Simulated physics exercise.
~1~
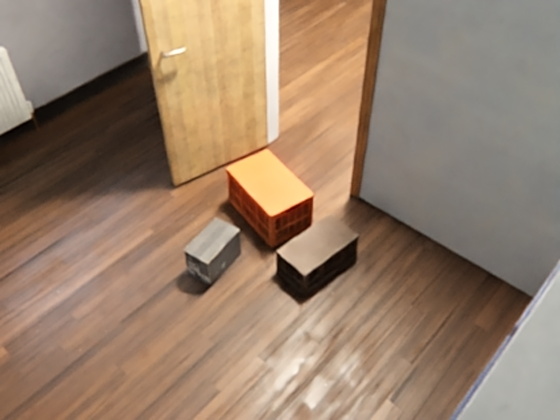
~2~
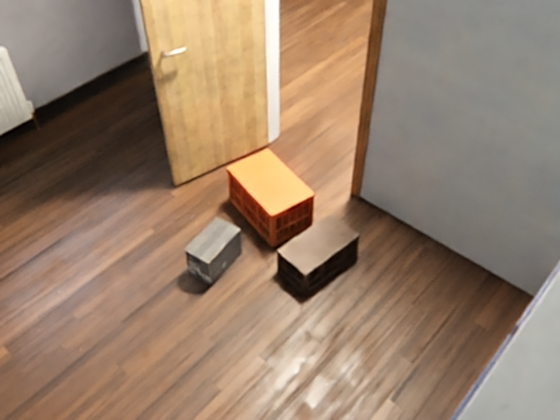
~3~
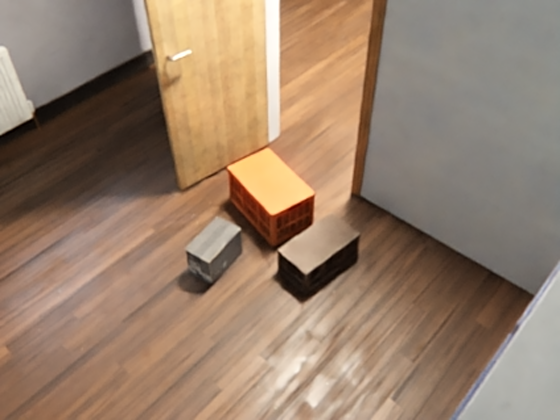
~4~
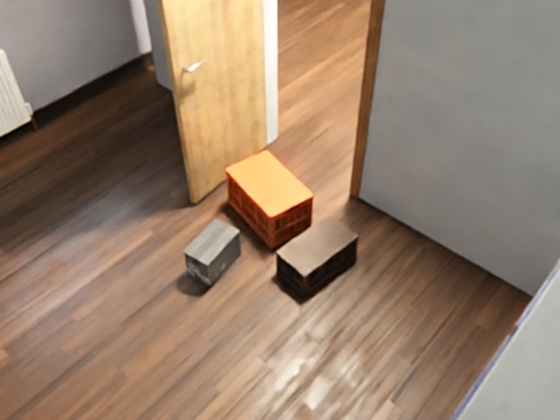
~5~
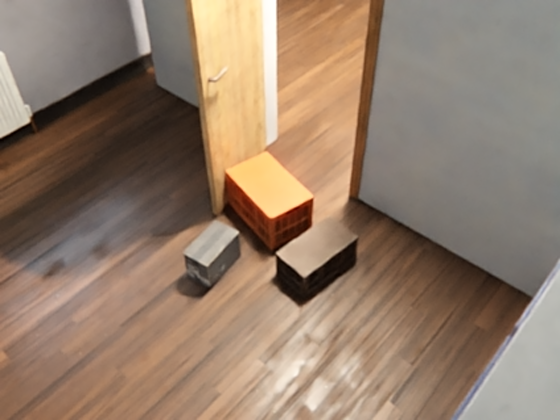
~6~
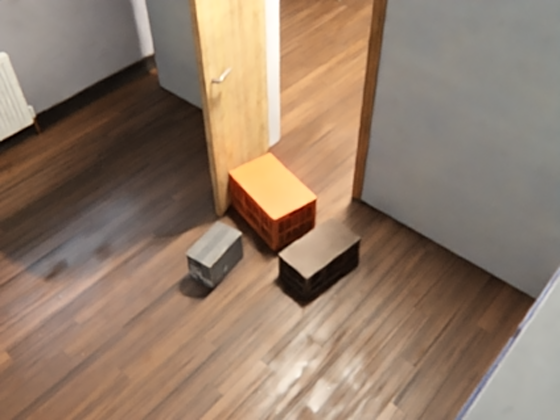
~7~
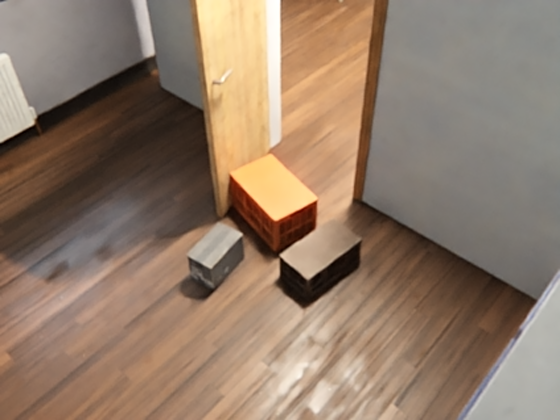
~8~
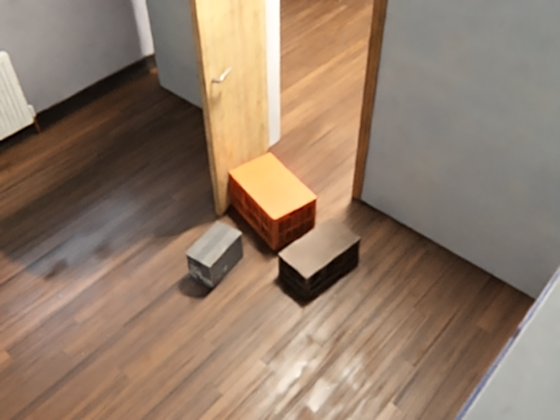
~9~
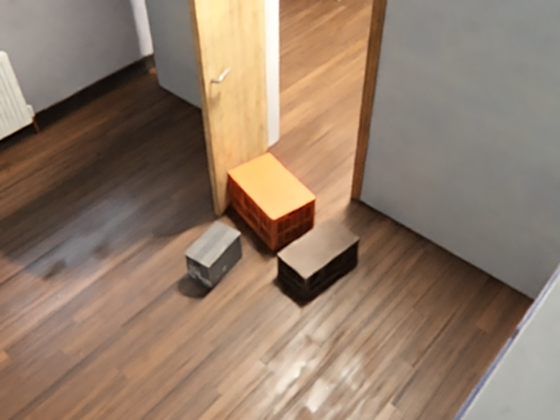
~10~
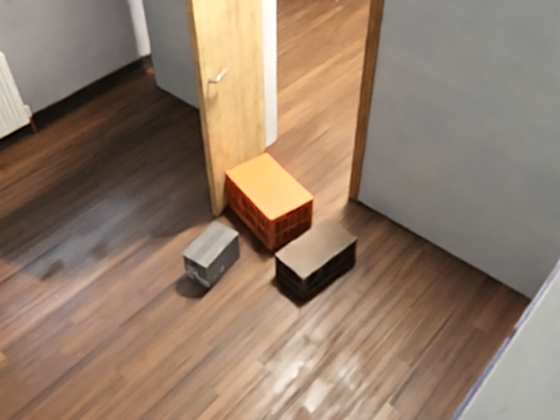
In this clip, a wooden door stands open beside an orange crate, a dark brown box and a small grey box on a wood floor. The door swings partway toward the orange crate, then stops beside it and stays still, with all three containers in place.
